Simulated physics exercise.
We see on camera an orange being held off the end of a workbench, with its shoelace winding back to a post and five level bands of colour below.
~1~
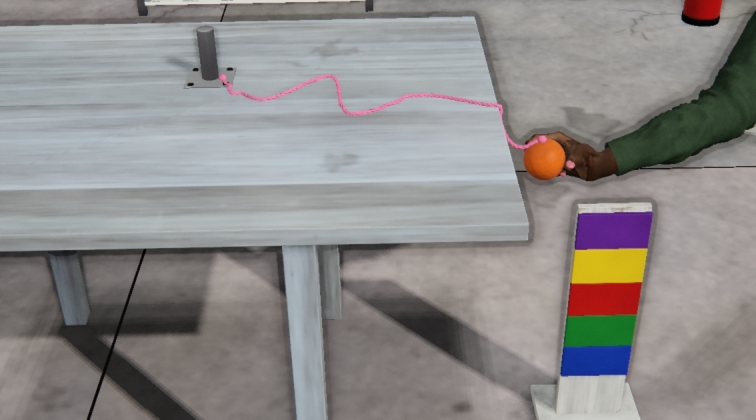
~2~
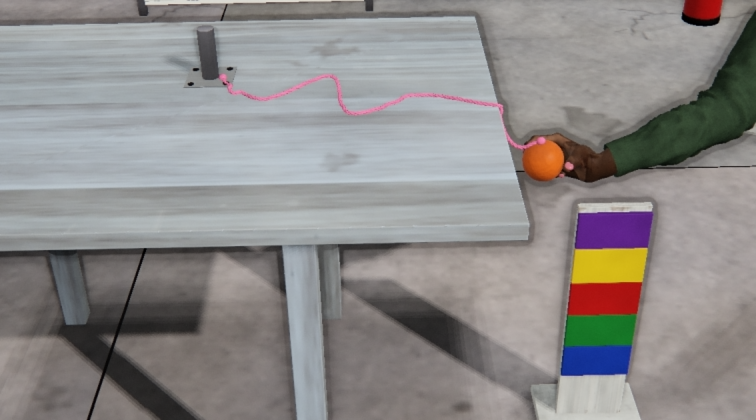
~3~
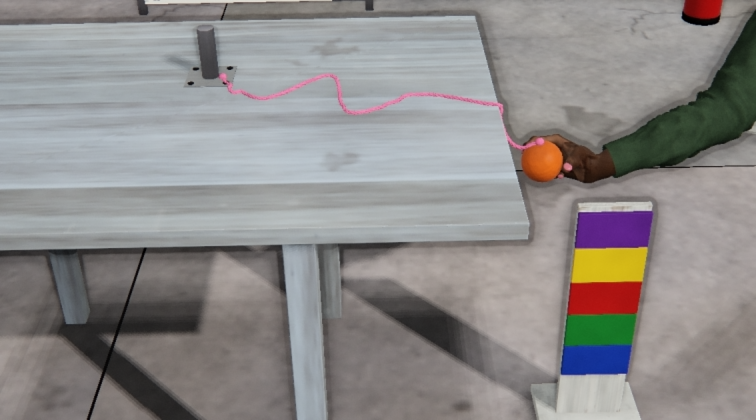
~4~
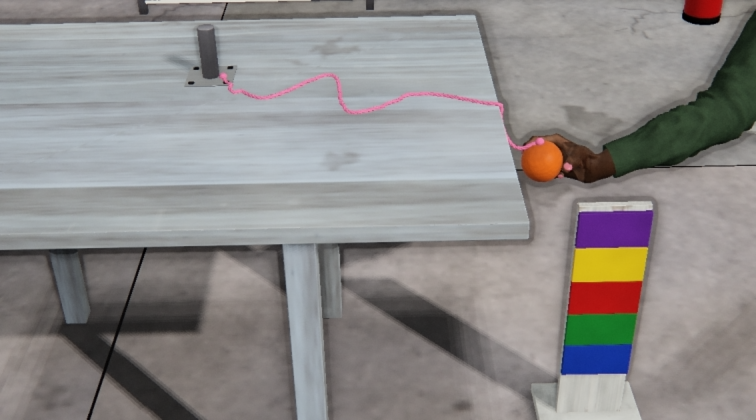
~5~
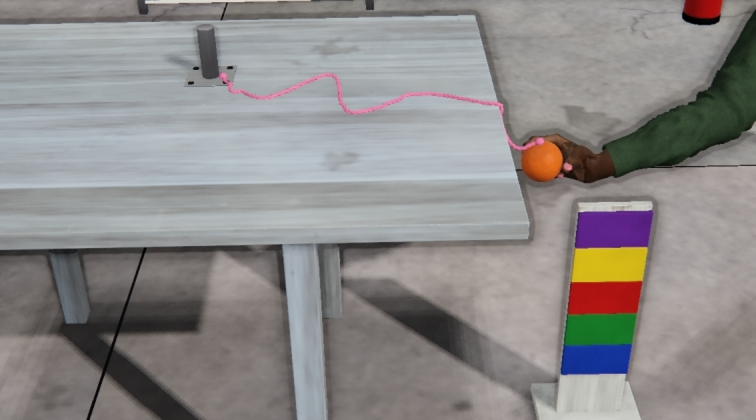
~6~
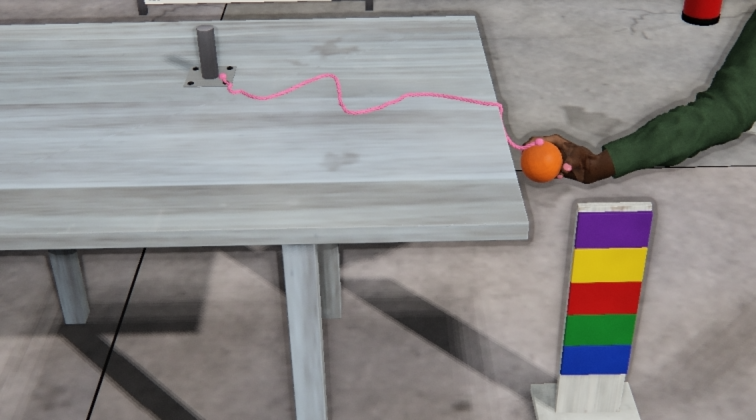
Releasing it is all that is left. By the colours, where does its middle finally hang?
At the red band.
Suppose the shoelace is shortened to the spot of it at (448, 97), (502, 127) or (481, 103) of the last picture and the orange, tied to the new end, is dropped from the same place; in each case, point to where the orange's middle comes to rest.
First (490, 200), then (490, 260), then (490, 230).
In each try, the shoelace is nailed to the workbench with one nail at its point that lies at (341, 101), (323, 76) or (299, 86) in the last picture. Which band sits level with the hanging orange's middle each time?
Try one: Purple. Try two: Yellow. Try three: Yellow.
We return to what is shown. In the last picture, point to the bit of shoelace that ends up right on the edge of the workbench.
The piece you want is at about (375, 109).
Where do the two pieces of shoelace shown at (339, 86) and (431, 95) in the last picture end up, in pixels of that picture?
To (409, 92) for the first and to (495, 164) for the second.
Early on, orange near (527, 292); level with red.
Midway, orange near (460, 282); level with red.
Near the end, orange near (500, 295); level with red.
Finally, orange near (487, 293); level with red. The red one.
